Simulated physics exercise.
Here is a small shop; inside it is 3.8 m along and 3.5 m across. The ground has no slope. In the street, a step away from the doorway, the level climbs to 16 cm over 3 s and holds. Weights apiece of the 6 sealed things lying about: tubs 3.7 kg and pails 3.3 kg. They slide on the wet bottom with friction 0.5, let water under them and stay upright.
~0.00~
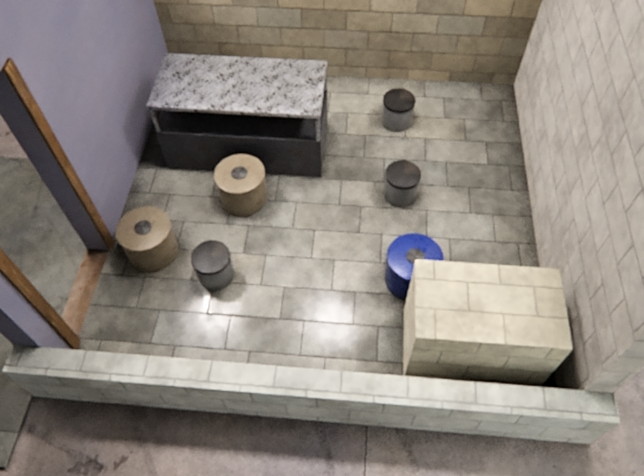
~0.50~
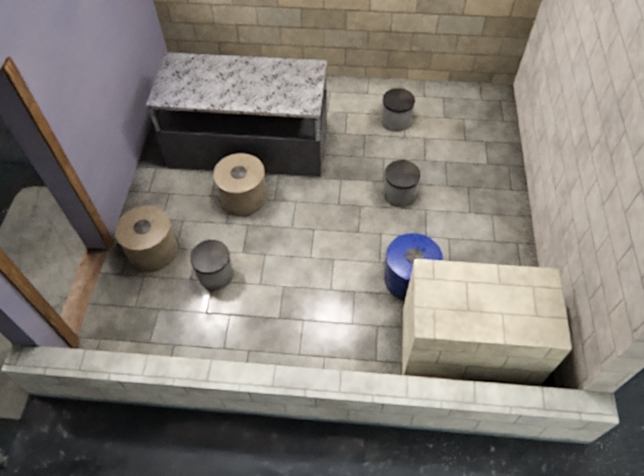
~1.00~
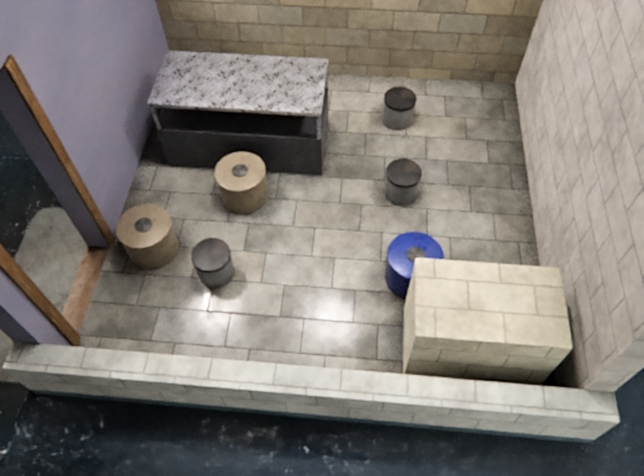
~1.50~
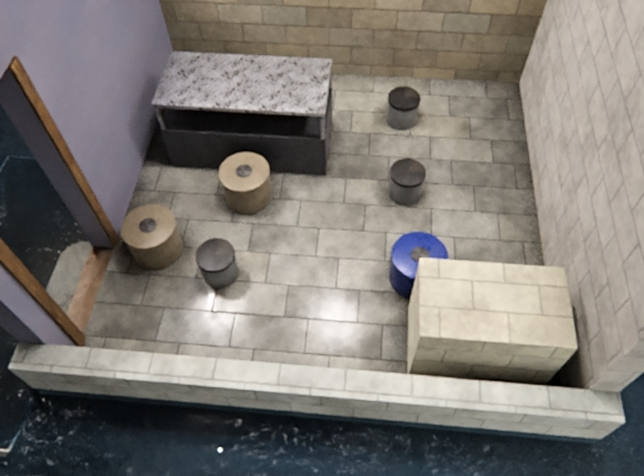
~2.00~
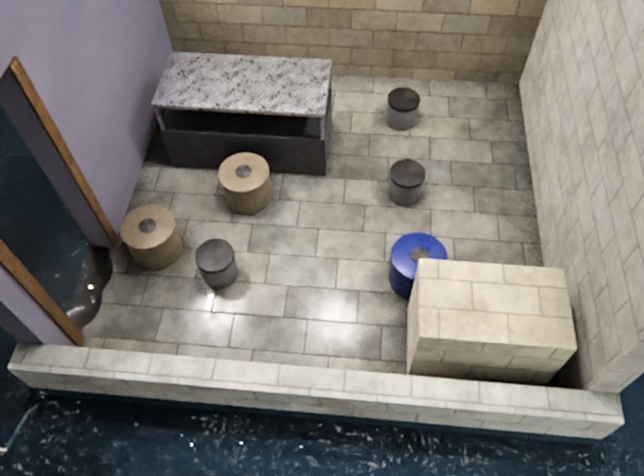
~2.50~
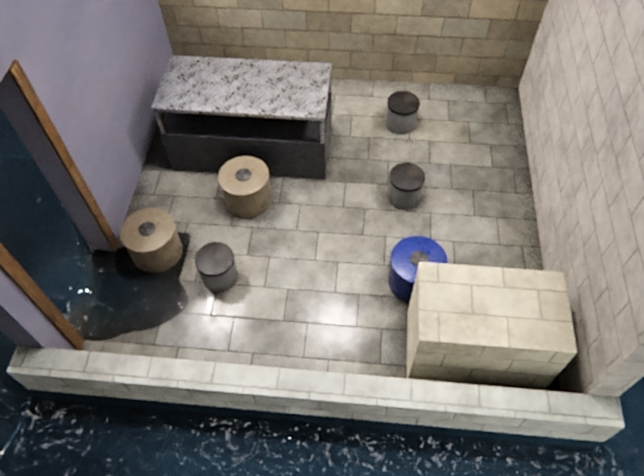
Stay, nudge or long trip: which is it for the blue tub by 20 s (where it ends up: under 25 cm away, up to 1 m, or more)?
Blue tub travels far.
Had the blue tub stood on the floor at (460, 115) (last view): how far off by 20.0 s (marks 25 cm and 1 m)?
It travels far.
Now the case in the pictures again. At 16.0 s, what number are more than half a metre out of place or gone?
By then 6.
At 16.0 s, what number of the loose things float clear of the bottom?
I count 6.
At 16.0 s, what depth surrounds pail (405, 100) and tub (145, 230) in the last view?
About 8 and 7 cm.
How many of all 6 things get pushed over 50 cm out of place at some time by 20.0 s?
That makes 6.
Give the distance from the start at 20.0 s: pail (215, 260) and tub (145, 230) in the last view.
In that order: 200 cm, 300 cm.
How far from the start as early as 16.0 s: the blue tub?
About 250 cm.
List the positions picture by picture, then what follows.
The blue tub at (415, 256) rests on the ground; 0.0 m2 under water; 0 of 6 have shifted, in the first picture.
The blue tub at (415, 256) rests on the ground; water covers 0.0 m2; 0 of 6 have shifted, in the second picture.
The blue tub at (416, 255) rests on the ground; 0.0 m2 under water; 0 of 6 have shifted, in the third picture.
The blue tub at (420, 255), on the bottom; water covers 0.0 m2; 0 of 6 have shifted, in the fourth picture.
The blue tub at (419, 256) rests on the ground; water covers 0.0 m2; 0 of 6 have shifted, in the fifth picture.
The blue tub at (419, 259) rests on the ground; 0.4 m2 under water; 0 of 6 have shifted, in the sixth picture.
After 4.0 s the blue tub is near (419, 259), 0.0 m from its start, aground; 0 afloat.
After 9.0 s the blue tub is near (509, 104), 2.0 m from its start, afloat; 4 afloat.
After 16.0 s the blue tub is near (282, 59), 2.6 m from its start, afloat; 6 afloat.
After 20.0 s the blue tub is near (262, 73), 2.5 m from its start, afloat; 6 afloat.
